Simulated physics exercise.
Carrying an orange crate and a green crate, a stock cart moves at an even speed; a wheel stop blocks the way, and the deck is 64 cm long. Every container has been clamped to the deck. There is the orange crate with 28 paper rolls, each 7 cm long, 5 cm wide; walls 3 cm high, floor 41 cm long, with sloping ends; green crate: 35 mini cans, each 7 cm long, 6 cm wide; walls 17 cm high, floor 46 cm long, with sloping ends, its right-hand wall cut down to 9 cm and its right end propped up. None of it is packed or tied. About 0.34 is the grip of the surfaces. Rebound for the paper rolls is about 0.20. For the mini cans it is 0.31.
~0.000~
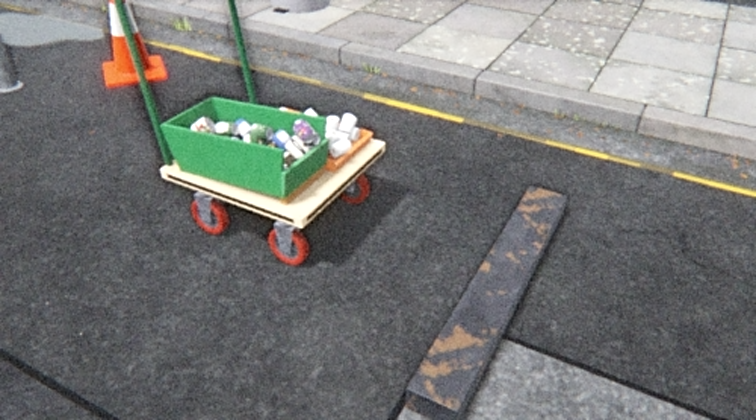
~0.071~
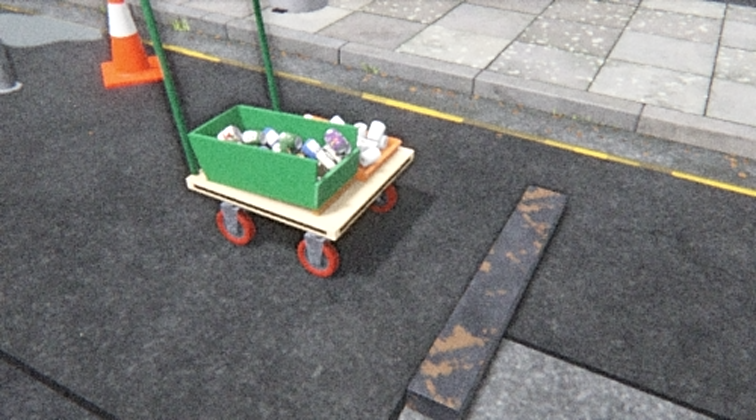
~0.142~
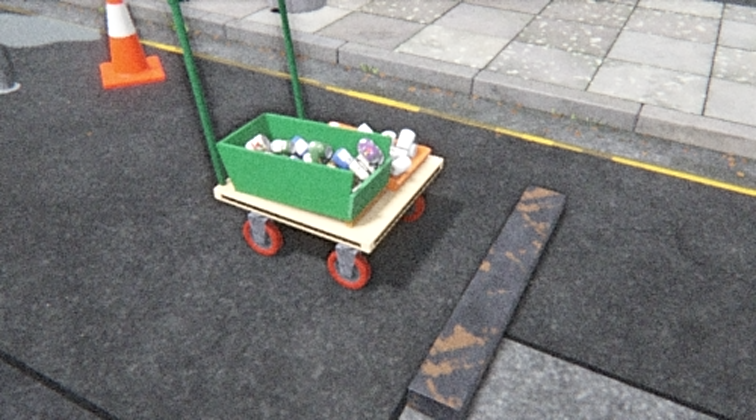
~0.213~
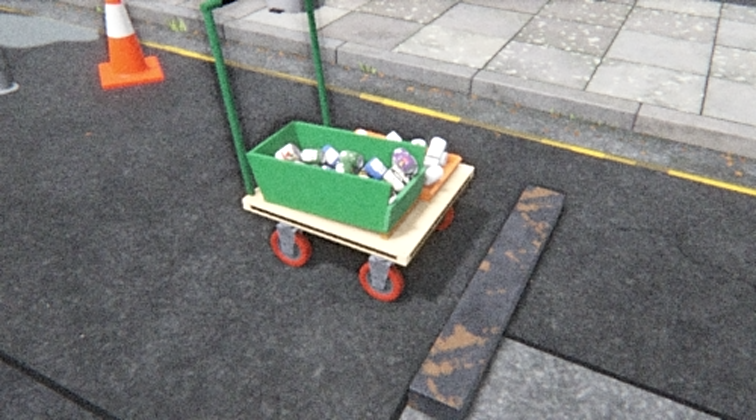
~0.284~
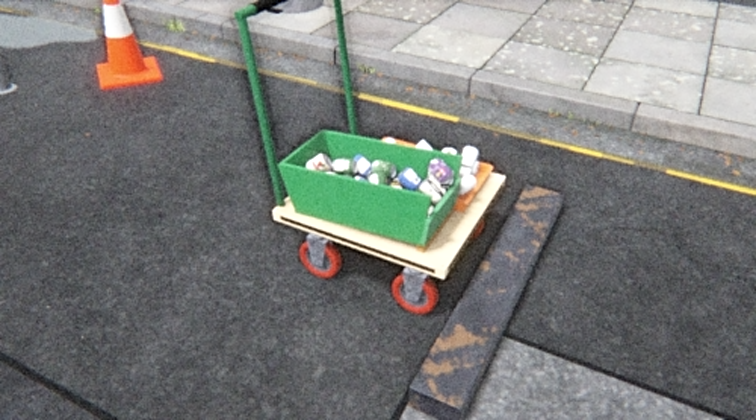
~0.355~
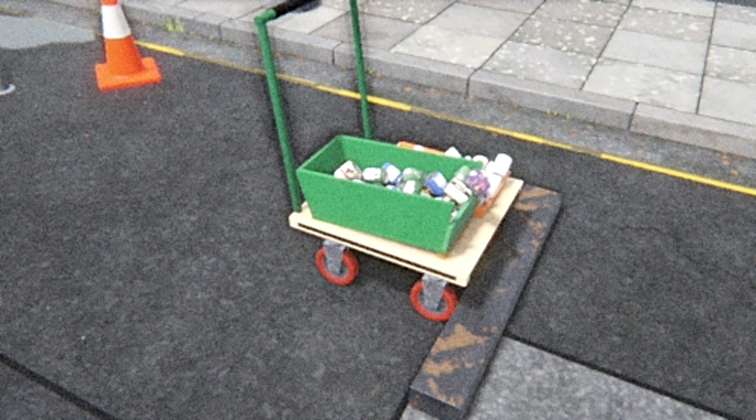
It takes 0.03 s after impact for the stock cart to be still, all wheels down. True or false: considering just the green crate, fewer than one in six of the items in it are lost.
True.
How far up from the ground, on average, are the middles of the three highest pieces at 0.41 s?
Height, averaged: Around 50 cm.
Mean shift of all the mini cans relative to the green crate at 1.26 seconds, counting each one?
On average they end up some 8 cm further right.
After 0.41 s, the orange crate is down by 2 of 28 and the green crate is down by 1 of 35.
After 0.53 s, the orange crate is down by 4 of 28 and the green crate is down by 2 of 35.
After 0.76 s, the orange crate is down by 8 of 28 and the green crate is down by 3 of 35.
Final count (at 1.26 s), the orange crate is down by 8 of 28 and the green crate is down by 3 of 35. Asked share, 3 of 35, 9 per cent.
